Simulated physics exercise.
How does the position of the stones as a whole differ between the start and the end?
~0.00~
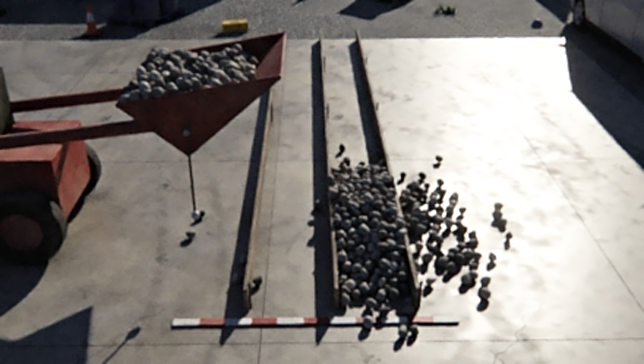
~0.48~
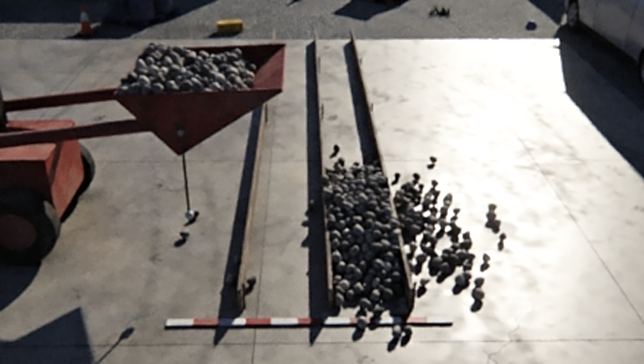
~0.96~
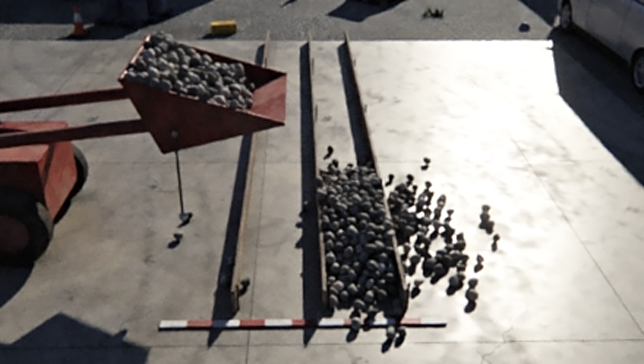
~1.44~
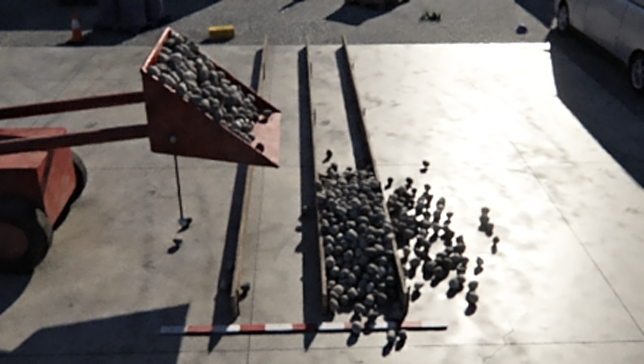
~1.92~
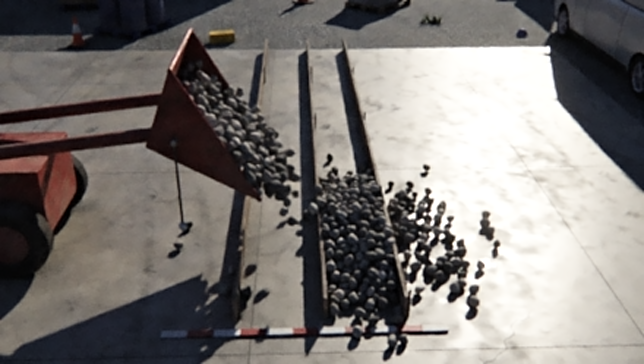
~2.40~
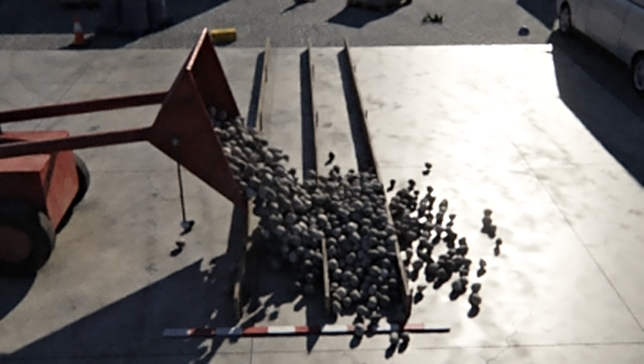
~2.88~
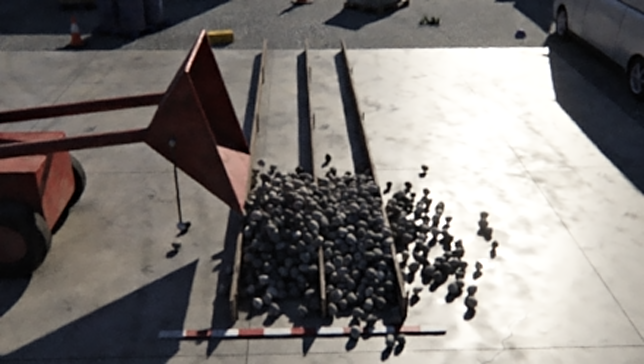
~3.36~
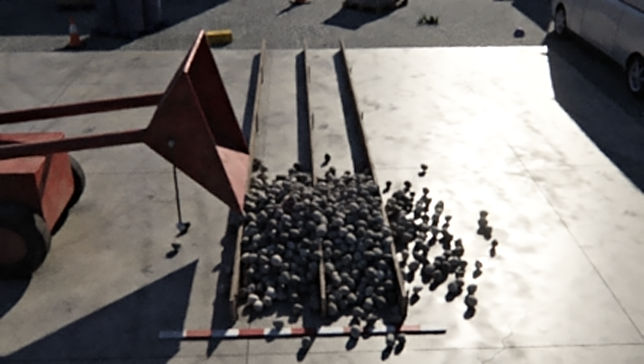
At the start many of the stones are up in the red bucket on the left, while at the end they all lie on the ground between and around the boards. As a whole they sit lower and farther to the right than before.
A red loader tips its bucket, and dark stones slide out and fill the left bay beside the earlier pile.
